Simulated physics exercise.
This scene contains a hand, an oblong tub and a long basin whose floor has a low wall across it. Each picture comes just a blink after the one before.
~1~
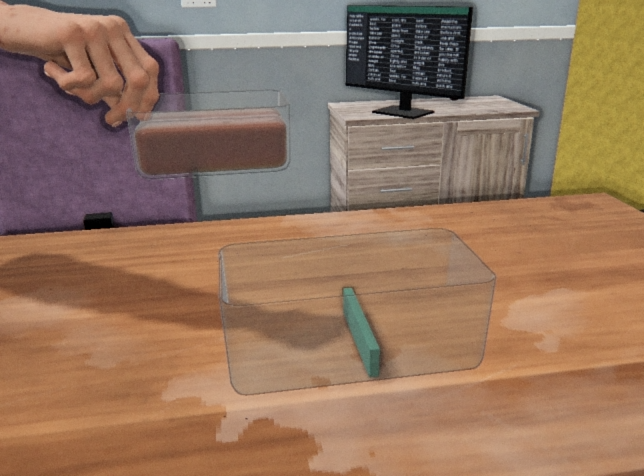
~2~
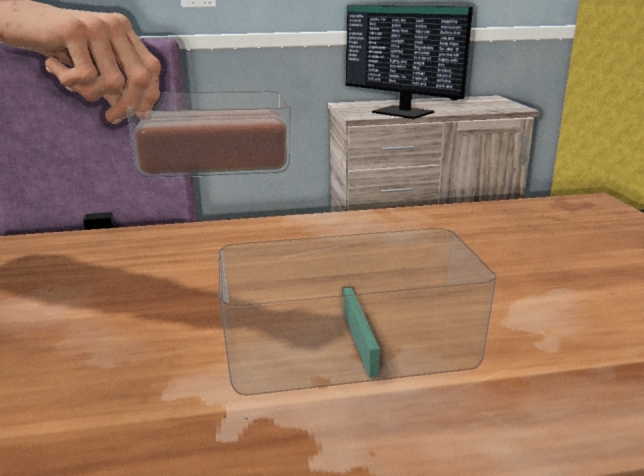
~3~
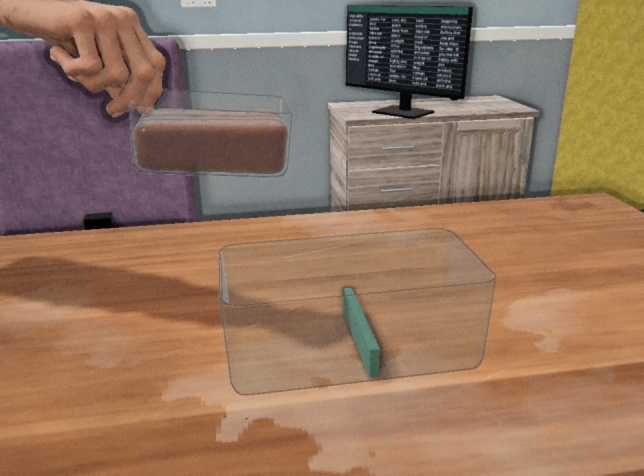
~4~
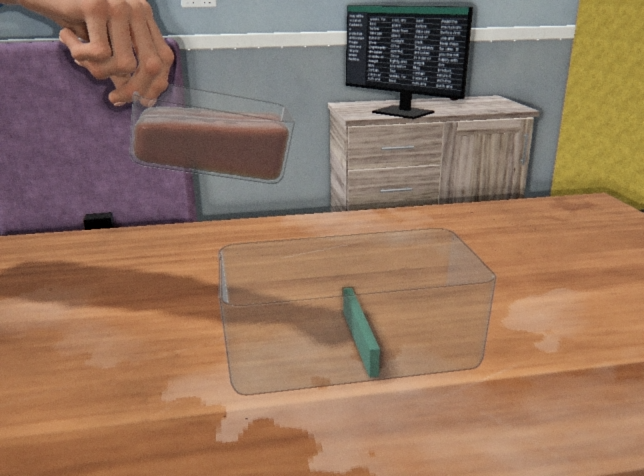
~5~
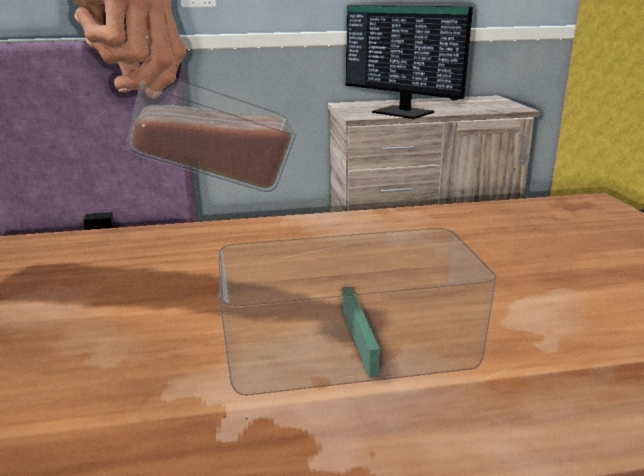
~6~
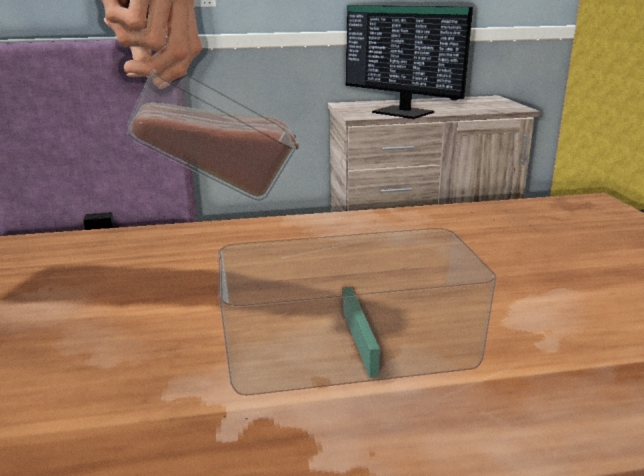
A hand at the upper left holds a clear oblong tub of reddish-brown liquid, keeping it nearly level at first, then tilting it steadily down to the right until the liquid reaches the lower rim. Below, a clear long basin with a low green wall across its floor sits on a patchy wooden table. The still, slightly raised view shows a room with purple and yellow panels, a monitor and a pale cabinet.
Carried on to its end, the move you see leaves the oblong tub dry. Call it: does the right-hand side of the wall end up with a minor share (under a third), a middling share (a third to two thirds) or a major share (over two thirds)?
The right side gets a minor share.
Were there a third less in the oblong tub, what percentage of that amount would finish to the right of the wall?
My estimate is about 5 percent.
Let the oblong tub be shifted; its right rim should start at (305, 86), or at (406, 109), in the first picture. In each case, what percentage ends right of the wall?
First place gives some 50 %, second place some 75 %.
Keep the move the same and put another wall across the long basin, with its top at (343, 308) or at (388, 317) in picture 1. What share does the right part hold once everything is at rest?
About 50 % for the first and about 15 % for the second.
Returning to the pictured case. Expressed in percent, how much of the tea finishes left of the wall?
Close to 75 in a hundred.
A moment on, the tilt is 91° and 18 per cent is still to pour, 26 is left of the wall and 3 right of it.
Next, the tilt is 99° and 5 per cent is still to pour, 73 is left of the wall and 18 right of it.
Then the tilt is 99° and 1 per cent is still to pour, 71 is left of the wall and 18 right of it.
Later the tilt is 99° and 0 per cent is still to pour, 75 is left of the wall and 20 right of it.
In the end 75 per cent lies left of the wall, 20 right of it and 5 outside.
